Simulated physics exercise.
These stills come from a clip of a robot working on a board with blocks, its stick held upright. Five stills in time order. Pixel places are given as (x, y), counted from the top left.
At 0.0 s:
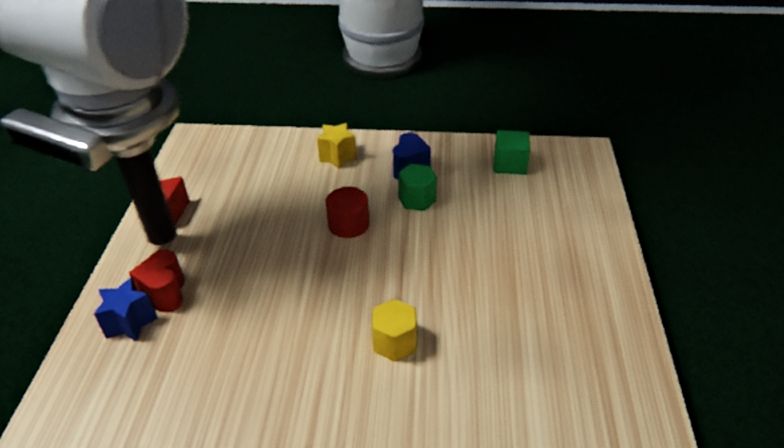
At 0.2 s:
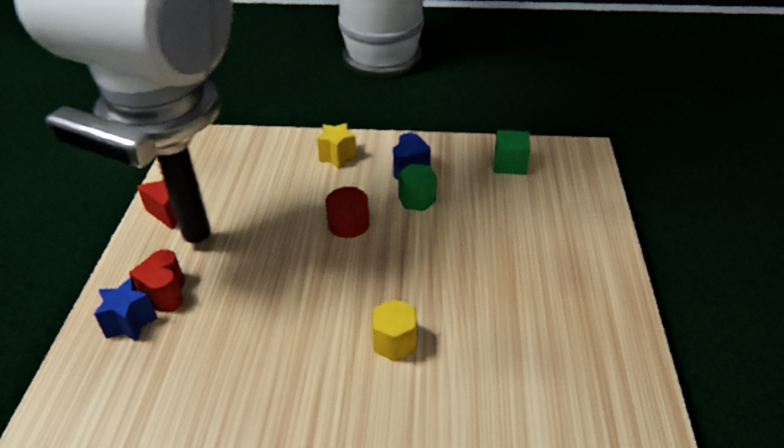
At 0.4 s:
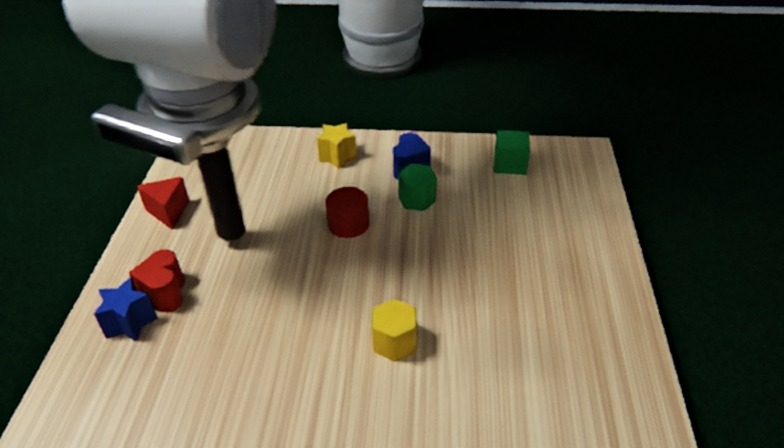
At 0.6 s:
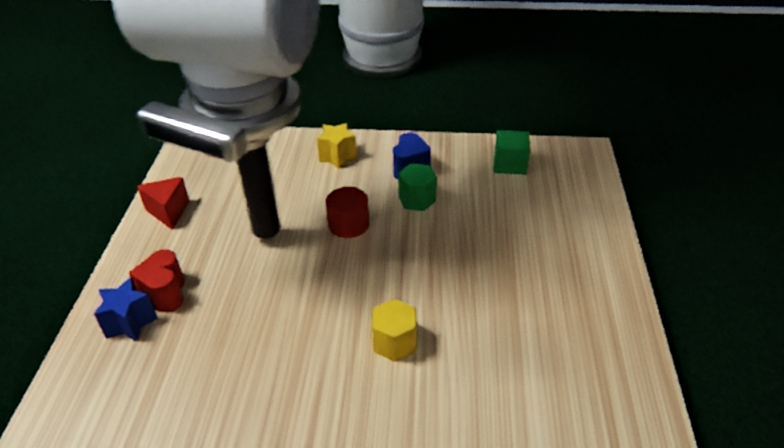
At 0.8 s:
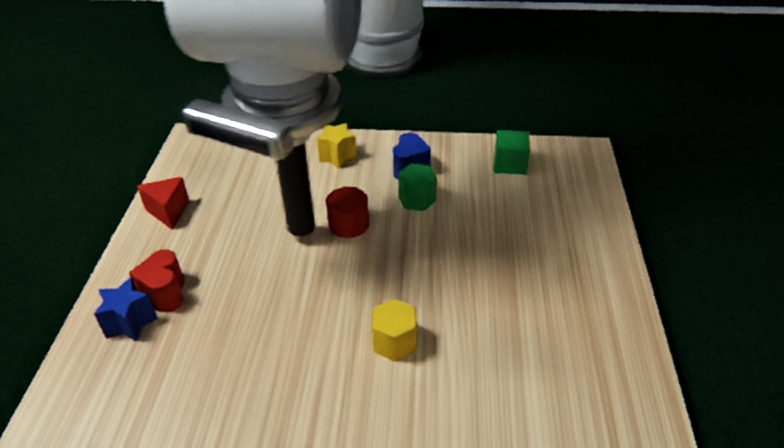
The clip shows a robot arm with a black stick moving steadily right across a wooden board, from near the red blocks on the left to just beside a dark red cylinder, while the colored blocks stay still.
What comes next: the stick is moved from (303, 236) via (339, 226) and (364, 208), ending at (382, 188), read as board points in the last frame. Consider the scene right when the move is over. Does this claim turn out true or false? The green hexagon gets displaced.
The claim holds.
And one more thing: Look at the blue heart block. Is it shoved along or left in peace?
That block will keep its spot.
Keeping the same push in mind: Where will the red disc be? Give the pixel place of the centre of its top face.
Located at (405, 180).
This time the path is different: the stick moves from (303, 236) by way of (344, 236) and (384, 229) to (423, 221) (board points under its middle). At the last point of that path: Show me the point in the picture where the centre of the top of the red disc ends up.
Most likely (387, 179).
What follows on the original path. One third of the way, stick (338, 217); red disc (370, 192).
Two thirds of the way, stick (364, 198); red disc (398, 183); green hexagon (432, 171), turned 20° anticlockwise.
At the end, stick (382, 178); red disc (405, 180); blue heart block in place; green hexagon (443, 171), turned 35° anticlockwise.
